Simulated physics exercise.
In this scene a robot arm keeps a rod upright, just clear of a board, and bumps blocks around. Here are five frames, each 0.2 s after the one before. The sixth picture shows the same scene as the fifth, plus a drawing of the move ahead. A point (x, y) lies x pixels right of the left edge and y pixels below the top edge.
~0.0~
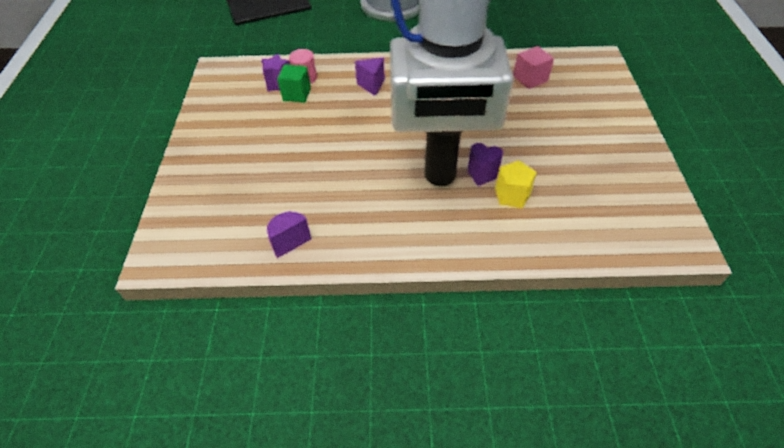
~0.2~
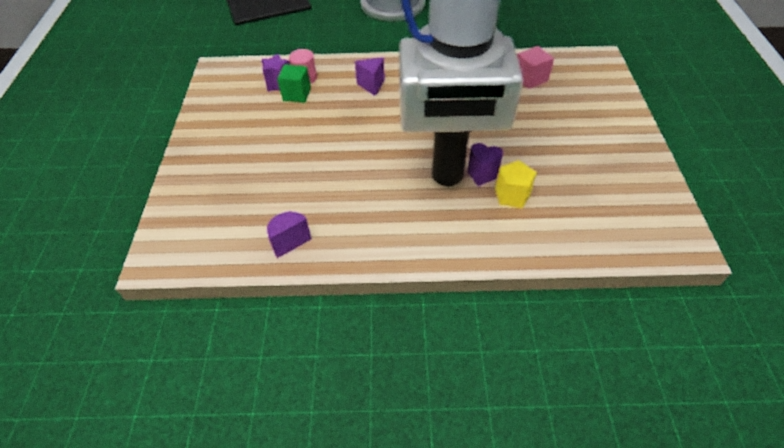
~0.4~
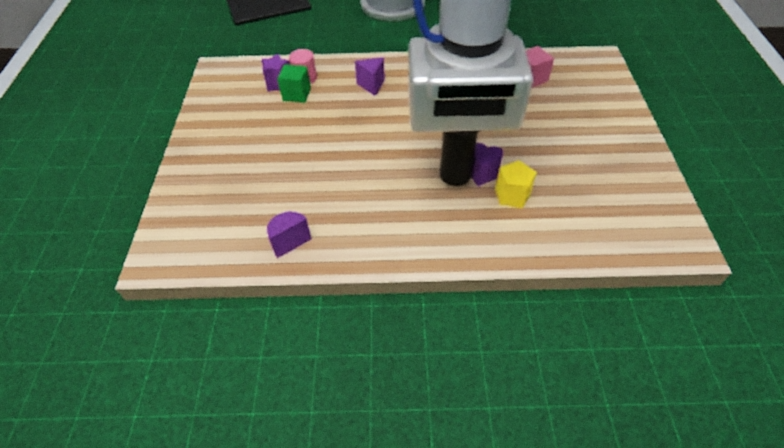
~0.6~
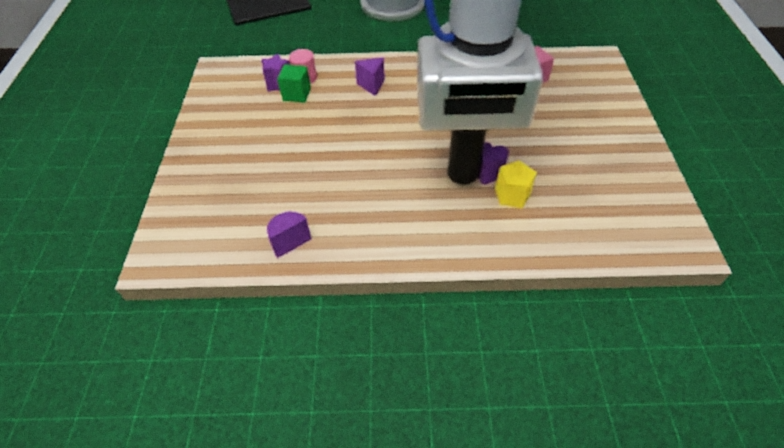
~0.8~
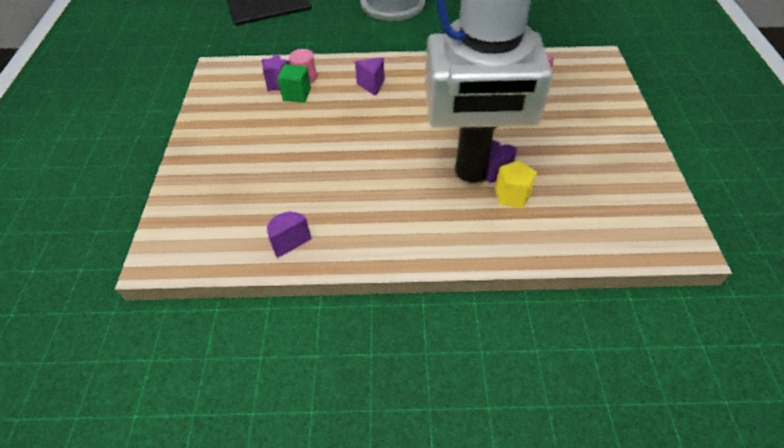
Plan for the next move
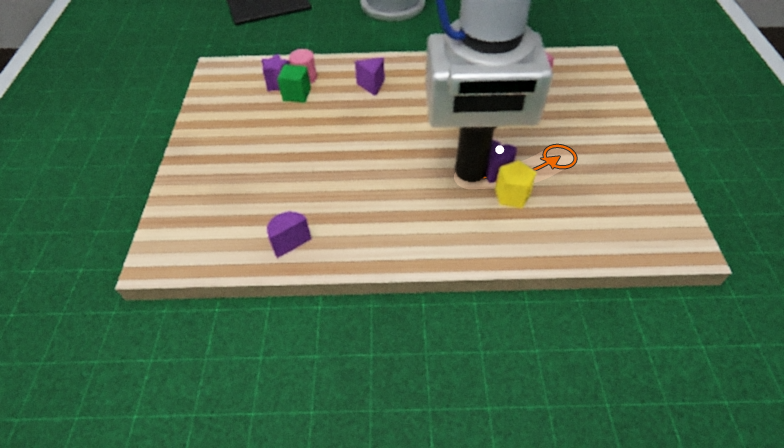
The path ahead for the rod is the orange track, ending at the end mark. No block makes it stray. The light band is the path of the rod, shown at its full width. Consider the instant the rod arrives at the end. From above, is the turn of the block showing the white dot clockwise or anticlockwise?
Clockwise, looking down.
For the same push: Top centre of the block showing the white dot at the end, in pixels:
I expect it at (596, 132).
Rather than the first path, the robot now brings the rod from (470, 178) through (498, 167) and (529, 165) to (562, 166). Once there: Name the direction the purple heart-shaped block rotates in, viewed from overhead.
Spin direction: Counter-clockwise.
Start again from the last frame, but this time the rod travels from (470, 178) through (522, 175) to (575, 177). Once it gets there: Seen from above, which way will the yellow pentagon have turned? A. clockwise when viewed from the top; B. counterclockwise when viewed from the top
My answer is option A.
Drawn move, from (470, 178) over (520, 174) to (560, 156); the dot is on the purple heart-shaped block.
The first path, step by step. One third of the way, rod (506, 169); purple heart-shaped block (535, 146), turned 15° anticlockwise; yellow pentagon (524, 176).
Two thirds of the way, rod (537, 162); purple heart-shaped block (568, 141); yellow pentagon (525, 176), turned 15° clockwise.
At the end, rod (562, 150); purple heart-shaped block (596, 132), turned 25° clockwise; yellow pentagon (525, 176), turned 15° clockwise.
